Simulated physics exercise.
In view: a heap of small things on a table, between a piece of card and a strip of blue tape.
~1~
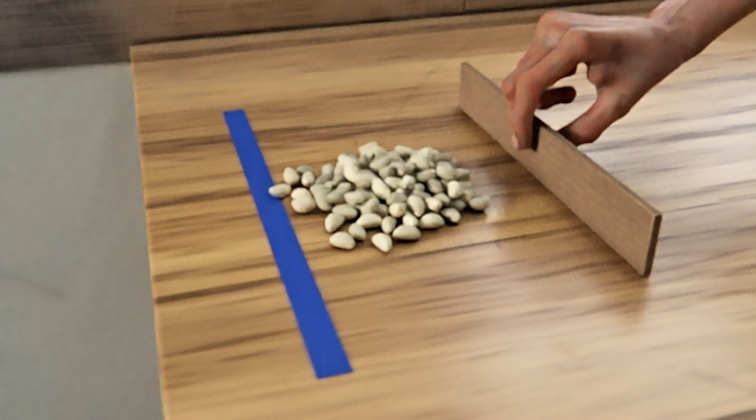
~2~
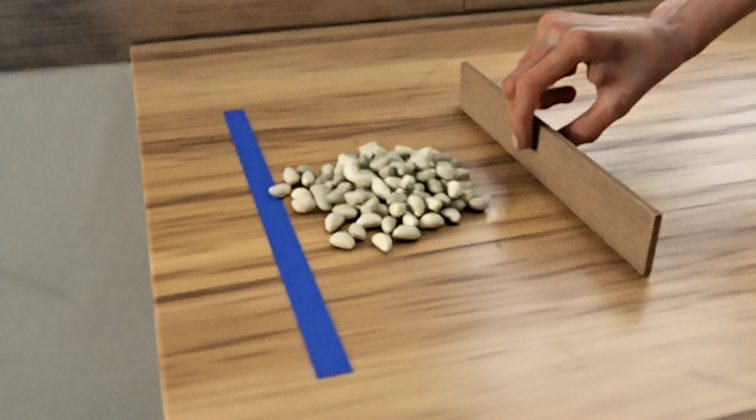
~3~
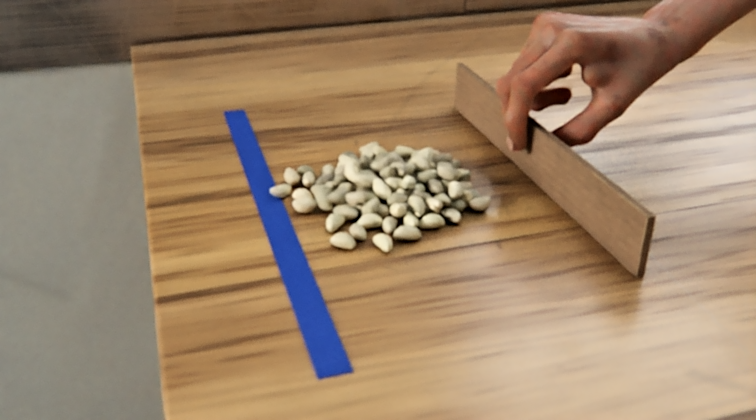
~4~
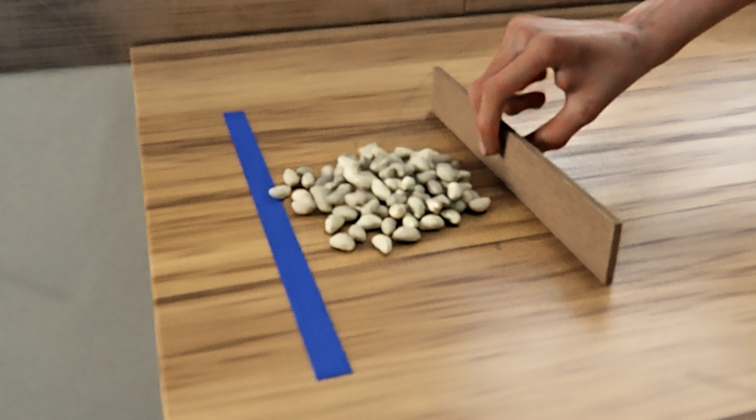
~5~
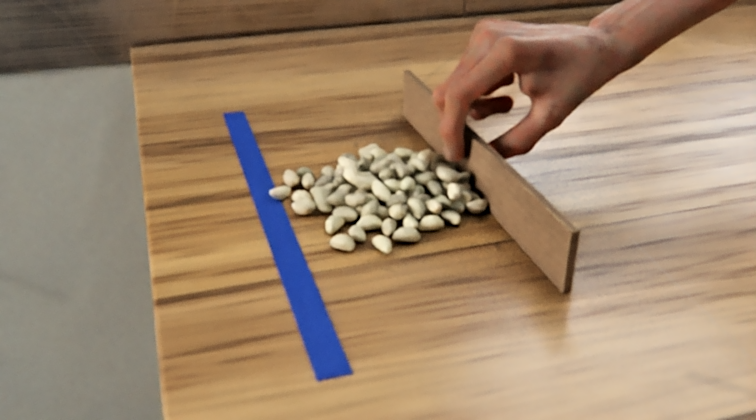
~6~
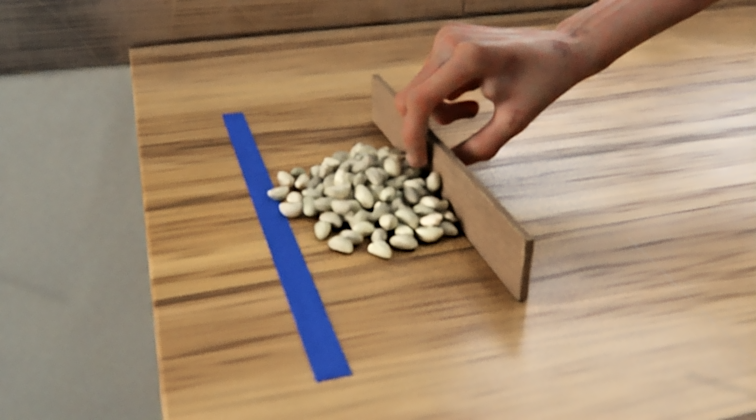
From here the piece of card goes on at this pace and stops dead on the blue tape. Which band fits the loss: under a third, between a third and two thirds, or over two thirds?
Over the edge goes under a third of it.
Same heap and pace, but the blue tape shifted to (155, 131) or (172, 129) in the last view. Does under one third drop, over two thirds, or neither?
In turn: Over two thirds; over two thirds.
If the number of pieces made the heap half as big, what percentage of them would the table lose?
Near 10 %.
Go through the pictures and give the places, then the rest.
In the first frame, piece of card at (633, 226), at rest; blue tape at (236, 119), about a palm's width from the edge; edge at (146, 231); the heap at (391, 181), white beans.
In the second frame, piece of card at (633, 226), at rest.
In the third frame, piece of card at (627, 228); the heap at (391, 181).
In the fourth frame, piece of card at (595, 234).
In the fifth frame, piece of card at (554, 242); the heap at (390, 183).
In the sixth frame, piece of card at (511, 250); blue tape at (235, 122); edge at (145, 234); the heap at (373, 197), most pushed along.
Soon, piece of card still moving, near (341, 150); heap all on the table, its front near (218, 229).
A while on, piece of card stopped at the blue tape; heap a stray few over the edge.
Towards the end, piece of card stopped at the blue tape; heap a small part over the edge.
Finally, piece of card stopped at the blue tape; heap a small part over the edge.
